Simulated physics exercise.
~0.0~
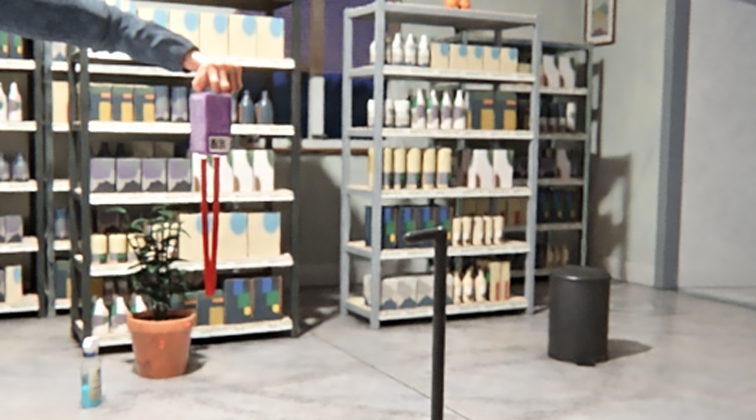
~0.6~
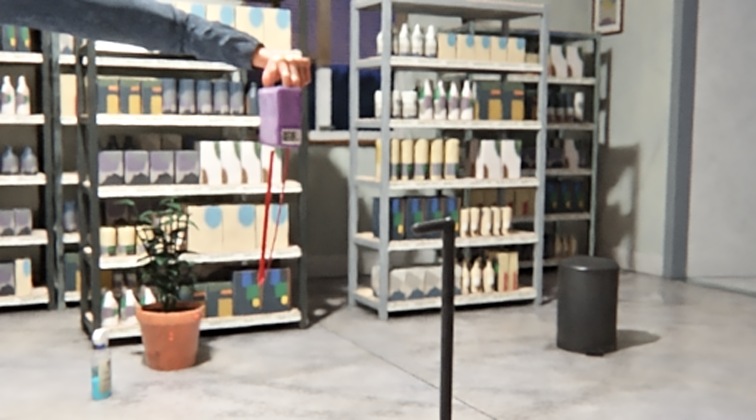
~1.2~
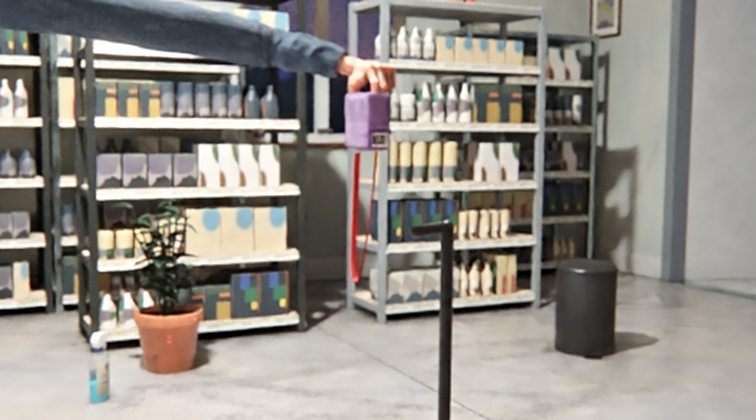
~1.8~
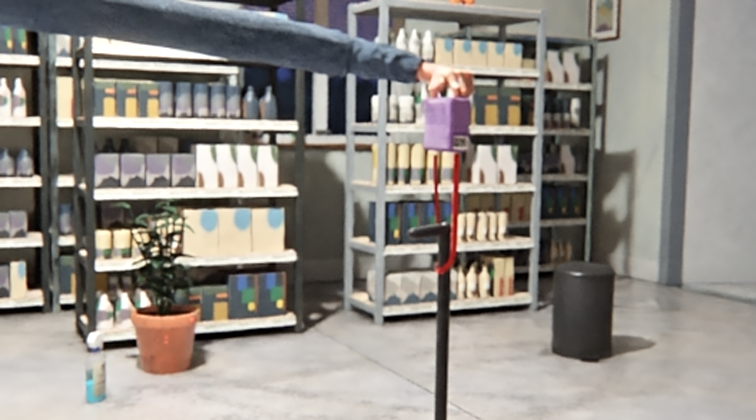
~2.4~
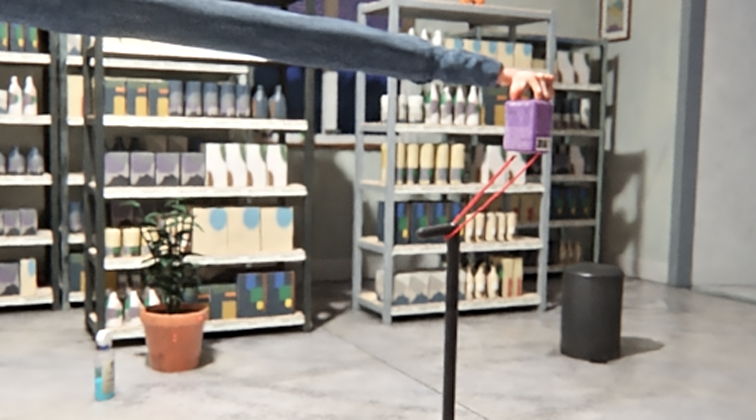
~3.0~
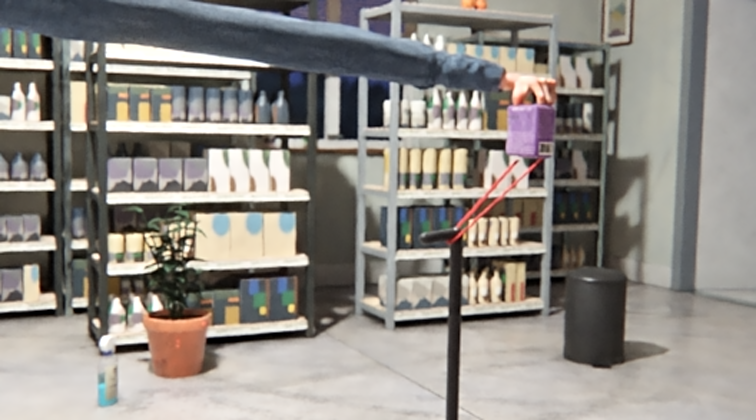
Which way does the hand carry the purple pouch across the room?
The hand carries the purple pouch to the right, toward the post and then past it.
